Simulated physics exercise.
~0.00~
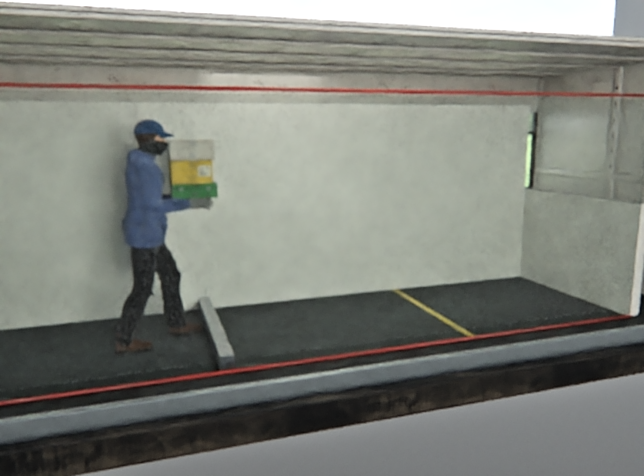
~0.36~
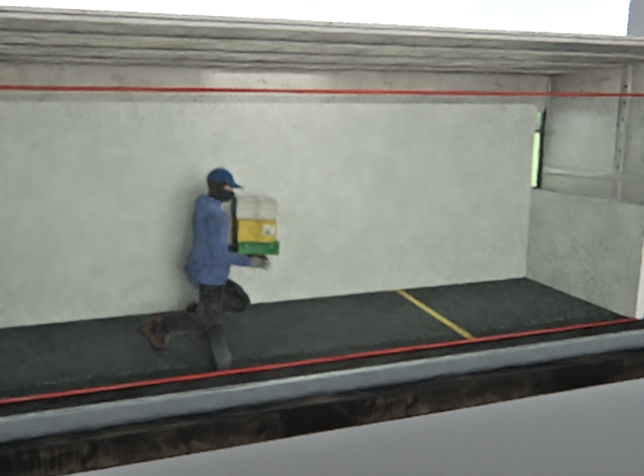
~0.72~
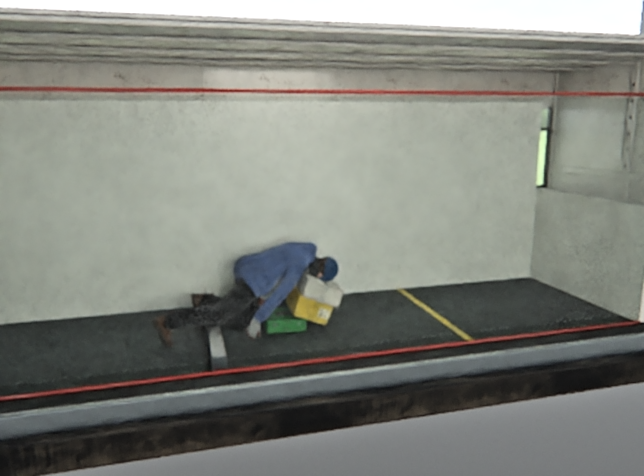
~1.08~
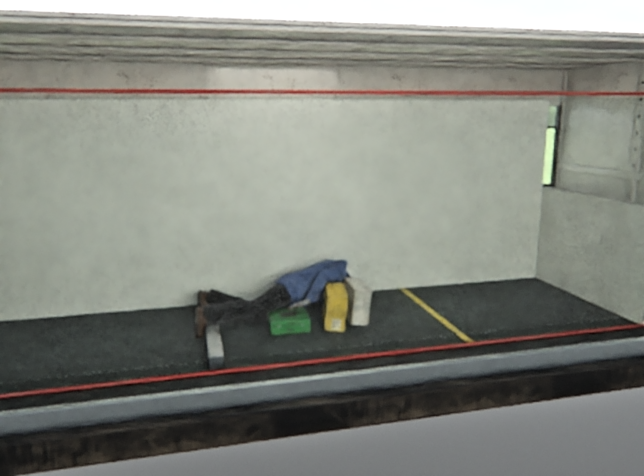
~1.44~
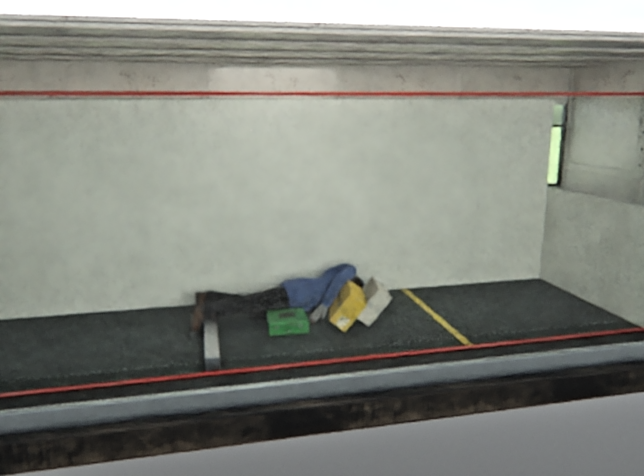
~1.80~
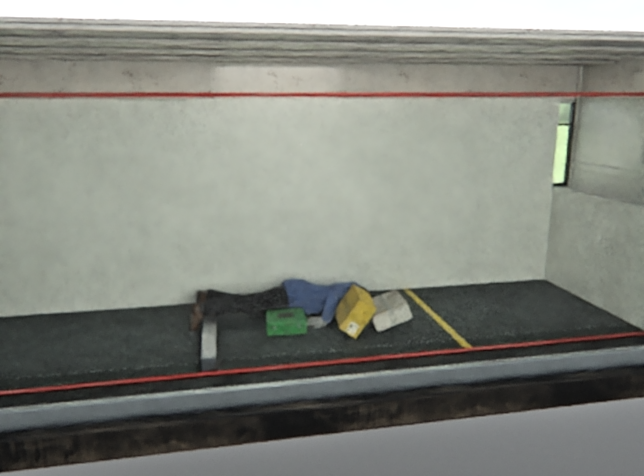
A porter in a blue jacket and cap carries stacked white, yellow and green boxes rightward, trips over a low rail and falls forward, spilling them. The porter ends face down across the rail, with the boxes scattered alongside, the white one farthest right, just short of the yellow line.
